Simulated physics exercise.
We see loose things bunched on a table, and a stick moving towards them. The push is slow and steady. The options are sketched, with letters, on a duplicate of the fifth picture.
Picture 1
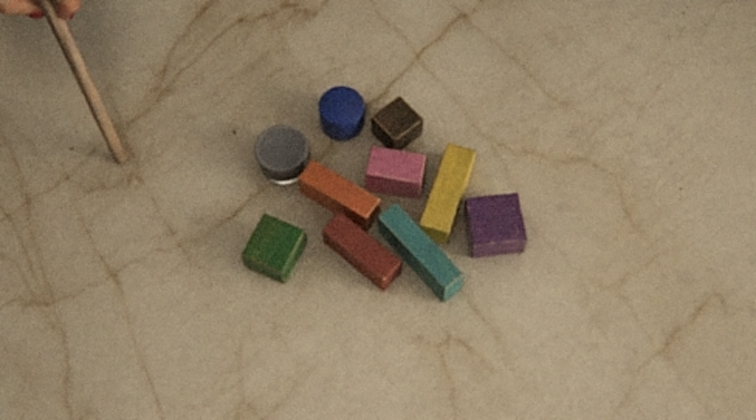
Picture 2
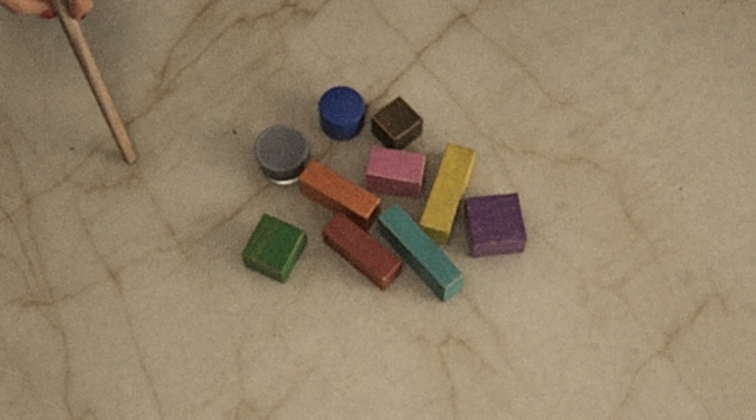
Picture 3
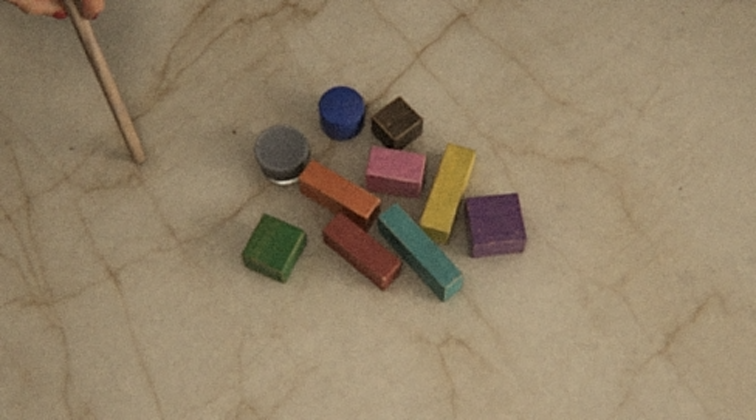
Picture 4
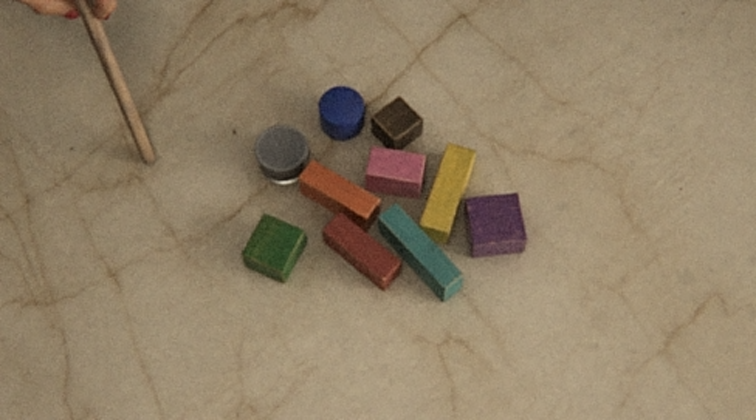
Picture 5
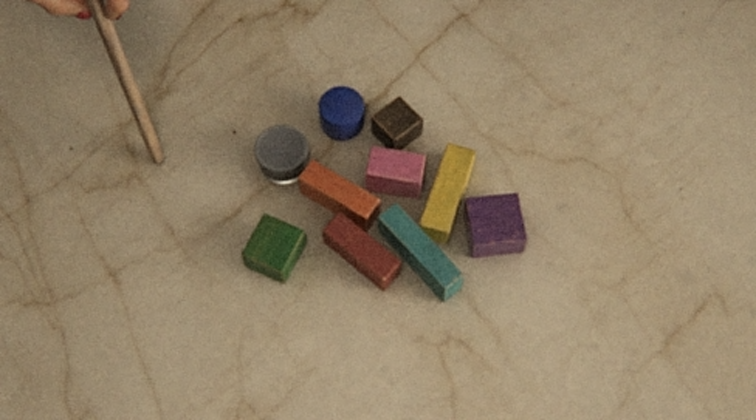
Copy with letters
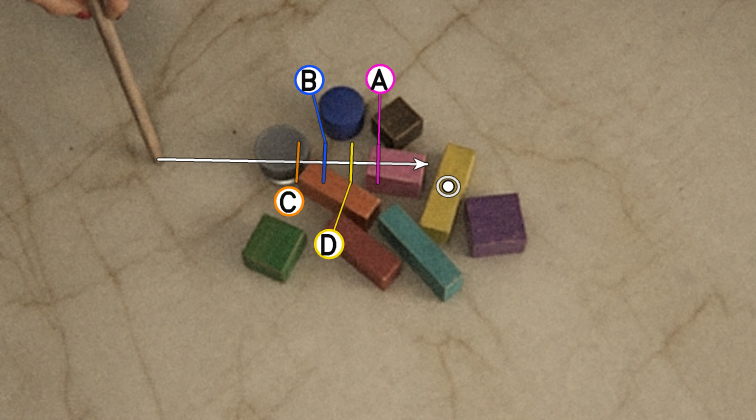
A hand at the top left corner holds a thin wooden stick pointing down onto a pale, brown-veined marble surface, seen from above at a slight angle. Near the centre sit a blue tin, grey tin, black block and pink block, above orange, red, turquoise and yellow bars, with green and purple blocks either side. The stick slides slowly and steadily right, touching nothing, while the objects and camera stay still.
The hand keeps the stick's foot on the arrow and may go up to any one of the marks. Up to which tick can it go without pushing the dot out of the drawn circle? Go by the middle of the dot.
Mark A.
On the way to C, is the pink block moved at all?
No.
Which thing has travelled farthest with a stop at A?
The grey tin.
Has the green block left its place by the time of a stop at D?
No.
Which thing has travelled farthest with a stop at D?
It is the grey tin.
On the marked copy, A at (379, 163); B at (324, 163); C at (297, 162); D at (352, 163); the arrow from (158, 159) to (427, 164); the white dot at (448, 186).
With A. Early on, foot of the stick (238, 162).
Further on, foot of the stick (317, 163); grey tin (342, 138); blue tin (355, 96).
At the end, foot of the stick (379, 164); grey tin (365, 128); blue tin (357, 86); the dot is still in its ring.
As for the rest, B keeps the dot in but is short; C keeps the dot in but is short; D keeps the dot in but is short.
